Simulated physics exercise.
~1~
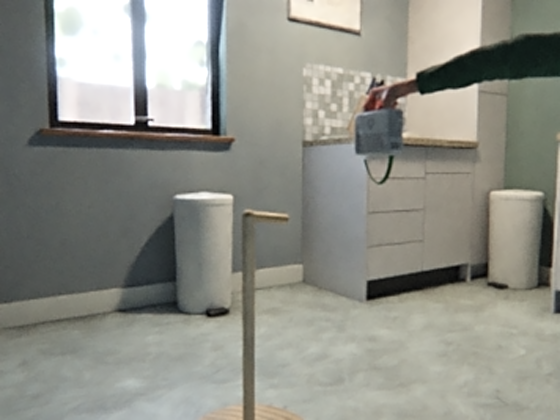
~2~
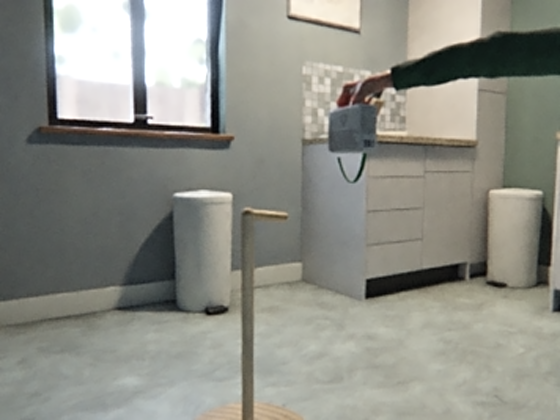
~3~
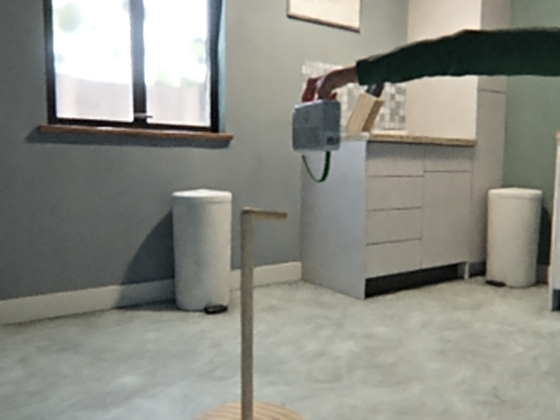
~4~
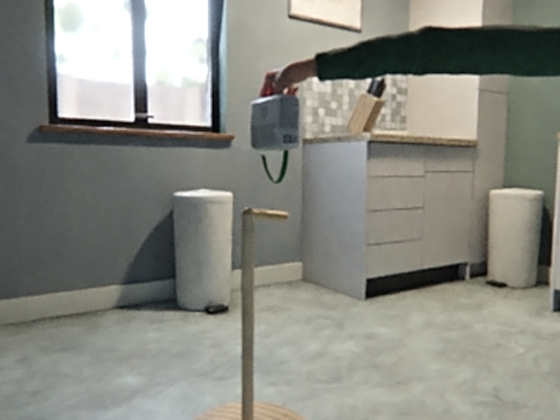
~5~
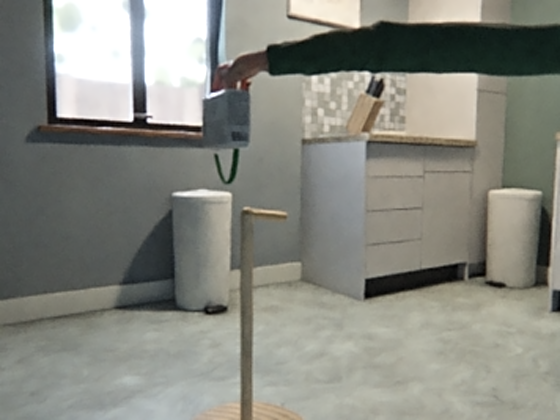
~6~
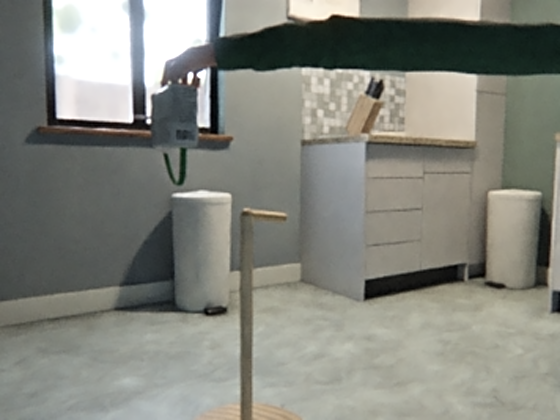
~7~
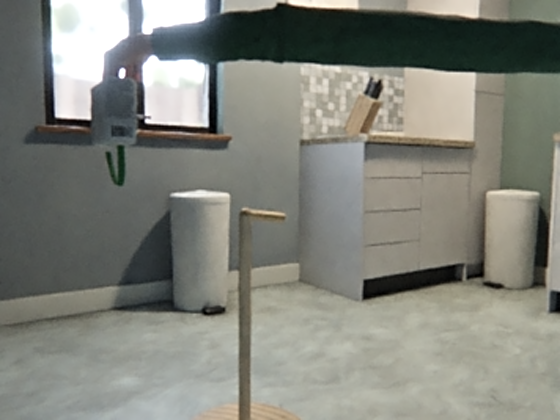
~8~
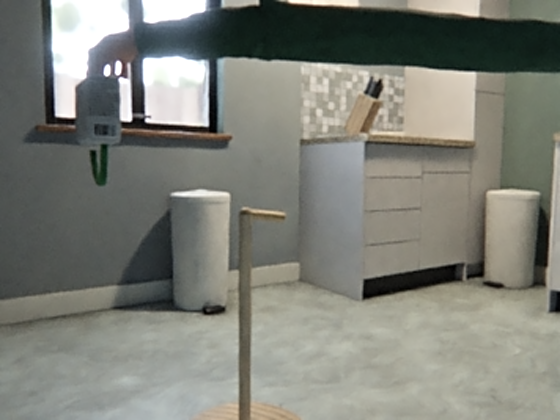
The clip shows a hand in a dark green sleeve carrying a small pale pouch with a green ribbon loop dangling beneath it leftward across a room, passing above a hooked post without catching, and ending still held near the window, left of the post.
